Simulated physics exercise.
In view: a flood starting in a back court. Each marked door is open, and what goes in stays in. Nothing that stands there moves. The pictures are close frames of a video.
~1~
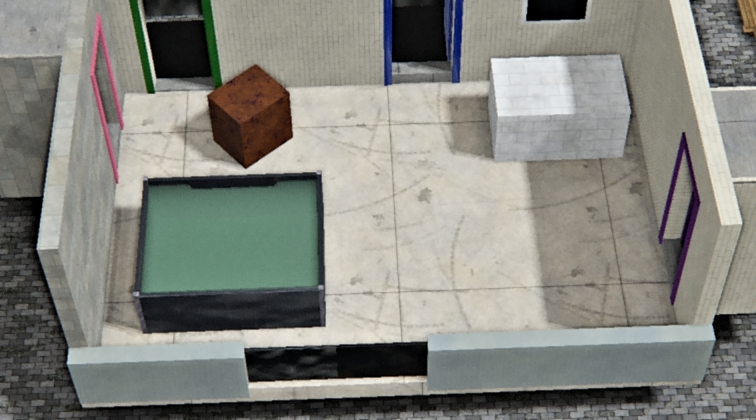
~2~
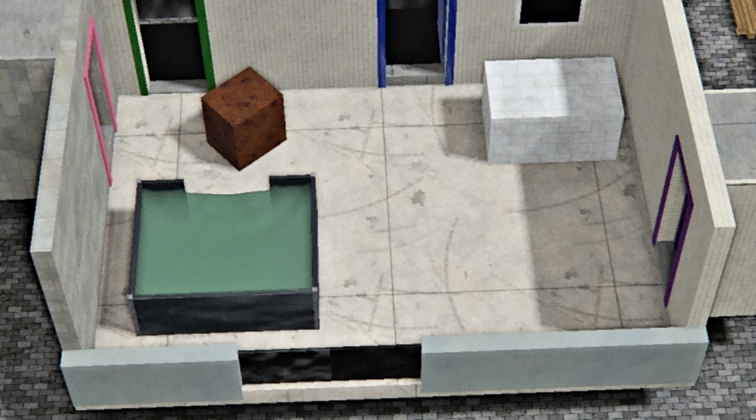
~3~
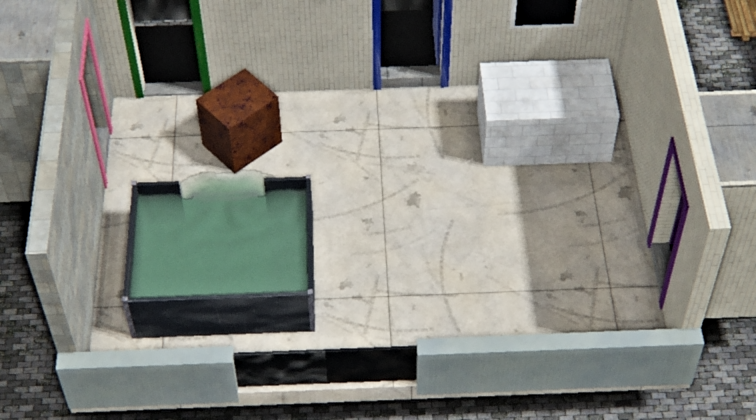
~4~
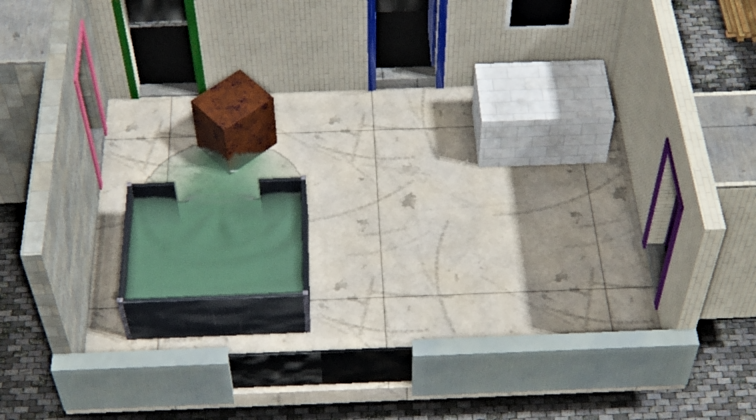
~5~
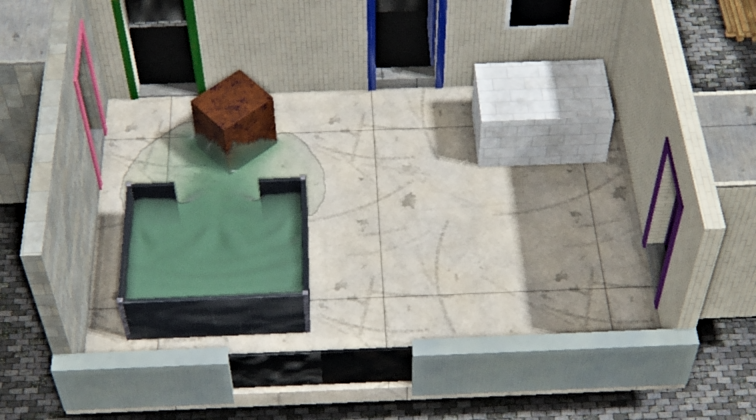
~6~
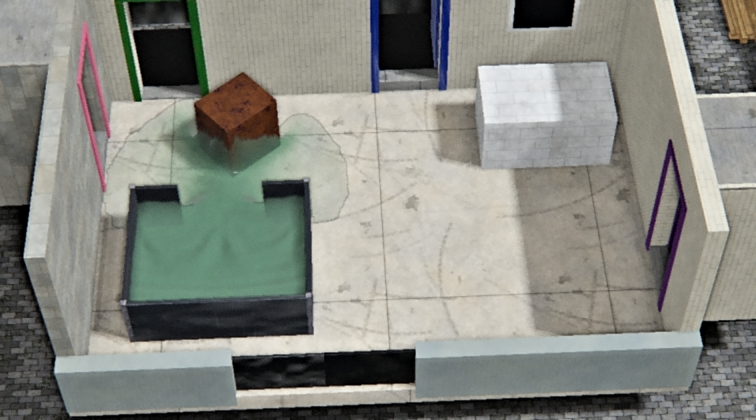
Green water pours through a gap in the tank's far side and spreads around a rusty brown block.
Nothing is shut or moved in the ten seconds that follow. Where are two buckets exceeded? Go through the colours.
One by one: The pink door floods; the blue door holds within the limit; the purple door holds within the limit; the green door floods.
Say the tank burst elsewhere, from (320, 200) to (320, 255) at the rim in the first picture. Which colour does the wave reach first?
First comes the door marked purple.
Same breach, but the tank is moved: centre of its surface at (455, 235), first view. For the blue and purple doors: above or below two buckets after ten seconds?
The blue one floods; the purple one takes less.
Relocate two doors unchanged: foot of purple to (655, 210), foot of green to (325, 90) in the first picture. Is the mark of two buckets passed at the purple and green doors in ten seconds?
One by one: Purple lets less in, green passes that mark.
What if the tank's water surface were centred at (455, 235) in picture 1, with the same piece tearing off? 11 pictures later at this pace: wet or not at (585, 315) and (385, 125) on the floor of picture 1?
As listed: Free of water, flooded.
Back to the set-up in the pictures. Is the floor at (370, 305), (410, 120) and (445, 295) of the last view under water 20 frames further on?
In that order: Not flooded, flooded, not flooded.
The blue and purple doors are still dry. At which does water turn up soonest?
It is the one in blue.
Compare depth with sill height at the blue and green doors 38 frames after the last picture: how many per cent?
About 60 and 360 per cent.
A moment on, water covers 25 % of the floor; the pink door under two buckets in, the blue door wet at the sill, nothing in, the purple door not reached, the green door over two buckets in.
Next, water covers 40 % of the floor; the pink door over two buckets in, the blue door wet at the sill, nothing in, the purple door not reached, the green door far over two buckets in.
Then, water covers 55 % of the floor; the pink door far over two buckets in, the blue door wet at the sill, nothing in, the purple door not reached, the green door far over two buckets in.
Later, water covers 80 % of the floor; the pink door far over two buckets in, the blue door wet at the sill, nothing in, the purple door wet at the sill, nothing in, the green door far over two buckets in.
In the end, water covers 95 % of the floor; the pink door far over two buckets in, the blue door wet at the sill, nothing in, the purple door wet at the sill, nothing in, the green door far over two buckets in.
